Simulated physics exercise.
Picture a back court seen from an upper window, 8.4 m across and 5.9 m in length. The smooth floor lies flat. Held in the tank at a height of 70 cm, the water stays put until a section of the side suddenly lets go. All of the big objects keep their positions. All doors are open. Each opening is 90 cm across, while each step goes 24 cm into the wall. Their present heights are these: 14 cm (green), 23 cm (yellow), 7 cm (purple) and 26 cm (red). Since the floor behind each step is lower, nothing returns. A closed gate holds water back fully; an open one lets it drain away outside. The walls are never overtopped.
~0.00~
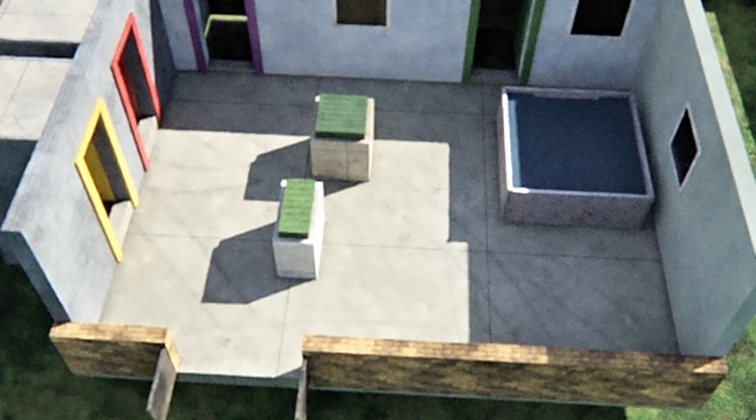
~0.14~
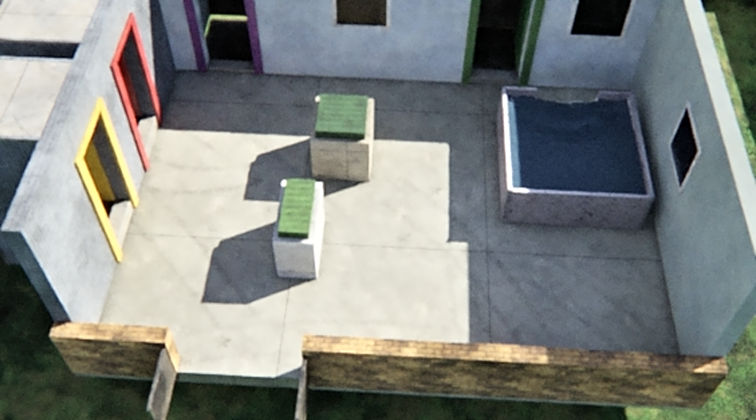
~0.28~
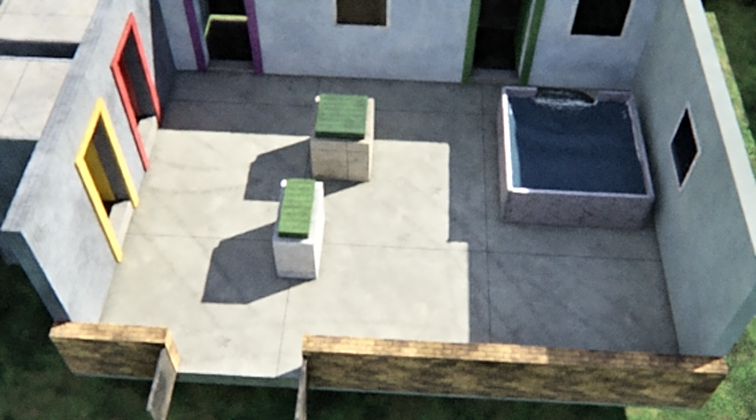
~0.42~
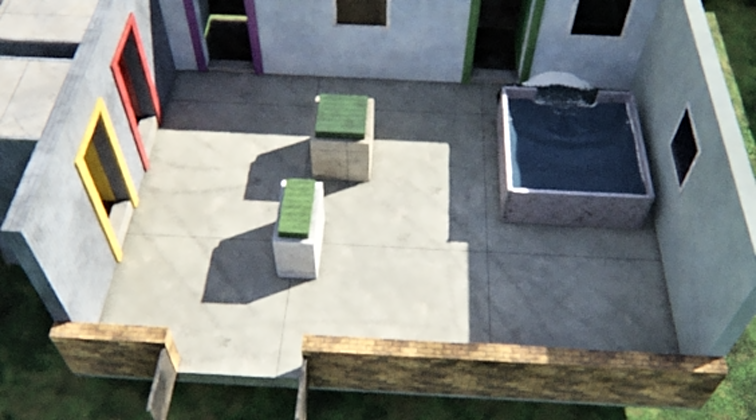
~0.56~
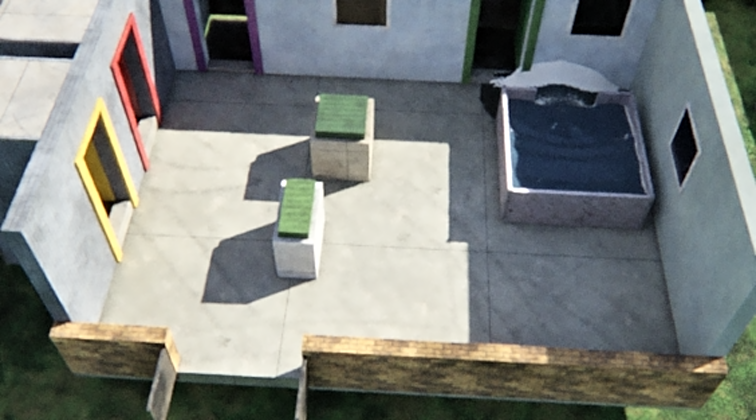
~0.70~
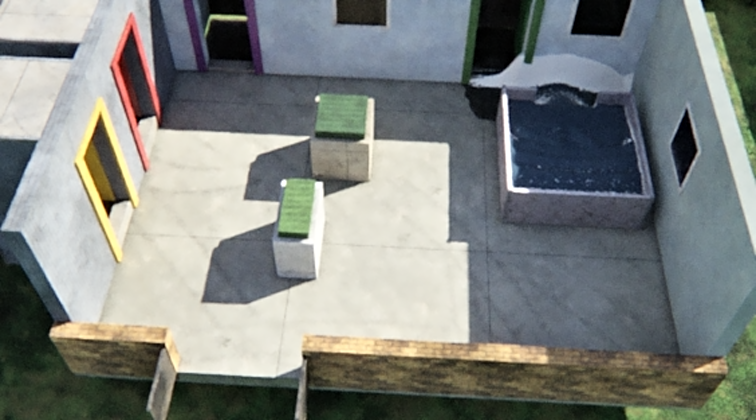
A walled grey court with a large tank of dark water at the right is seen from high above, the view staying still. Red and yellow doorways line the left wall, purple and green ones stand at the back, and two green-topped blocks sit mid-floor. The tank's far rim opens in a gap, its water ripples, and a pale sheet pours out behind, spreading left to the green doorway.
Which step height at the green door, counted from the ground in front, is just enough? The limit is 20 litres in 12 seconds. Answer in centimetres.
A height of roughly 22 cm is just enough.
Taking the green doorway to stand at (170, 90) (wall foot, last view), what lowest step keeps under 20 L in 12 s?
Minimum: Close to 15 cm.
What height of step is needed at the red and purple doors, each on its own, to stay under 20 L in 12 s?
You'd want about 10.5 centimetres at red and about 9.5 centimetres at purple.
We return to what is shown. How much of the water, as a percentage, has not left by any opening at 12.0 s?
Roughly 88 in a hundred.
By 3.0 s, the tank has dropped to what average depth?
The mean depth is roughly 37 cm.
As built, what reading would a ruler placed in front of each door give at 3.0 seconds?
Depths in cm - green: 19, yellow: 0, purple: 3, red: 0.
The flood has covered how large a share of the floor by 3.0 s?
Wet share: Around 40 %.
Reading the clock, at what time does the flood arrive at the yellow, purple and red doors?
Yellow 4.0 s, purple 2.6 s, red 3.2 s.
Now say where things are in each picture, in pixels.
In the first picture, still water, 70 cm deep, in the tank at (573, 142); the green door at (501, 42) is dry.
In the second picture, the front is at a hidden place, 0.3 m from the gap on the far side; 0.3 m2 of floor is wet, 70 cm left at the back.
In the third picture, the front is at a hidden place, 0.8 m from the gap on the far side; 0.9 m2 of floor is wet, 70 cm left at the back.
In the fourth picture, the front is at (509, 85), 1.0 m from the gap on the far side; 1.6 m2 of floor is wet, 70 cm left at the back.
In the fifth picture, the gap is on the far side, the front 1.2 m out at (486, 84); the back of the tank holds 69 cm.
In the sixth picture, the gap is on the far side, the front 1.5 m out at (467, 83); the back of the tank holds 63 cm; water is at the green door at (501, 42).
After 1.4 s water covers 10 % of the floor, deepest (60 cm) near (624, 94); 21 cm at the green door, 12 litres in over its 14 cm step.
After 3.0 s water covers 40 % of the floor, deepest (38 cm) near (624, 94); 19 cm at the green door, 55 litres in over its 14 cm step.
After 12.0 s water covers 100 % of the floor, deepest (13 cm) near (545, 91); 8 cm at the green door, 91 litres in over its 14 cm step.
At the green door as built, the water arrived by 0.6 s and peaked near 21 cm at 1.6 s.
Run again over the same 12 s with other heights there, 46 litres in over 18 cm, 12 litres over 24.5 cm. The limit of 20 litres is kept from about 22 cm up.
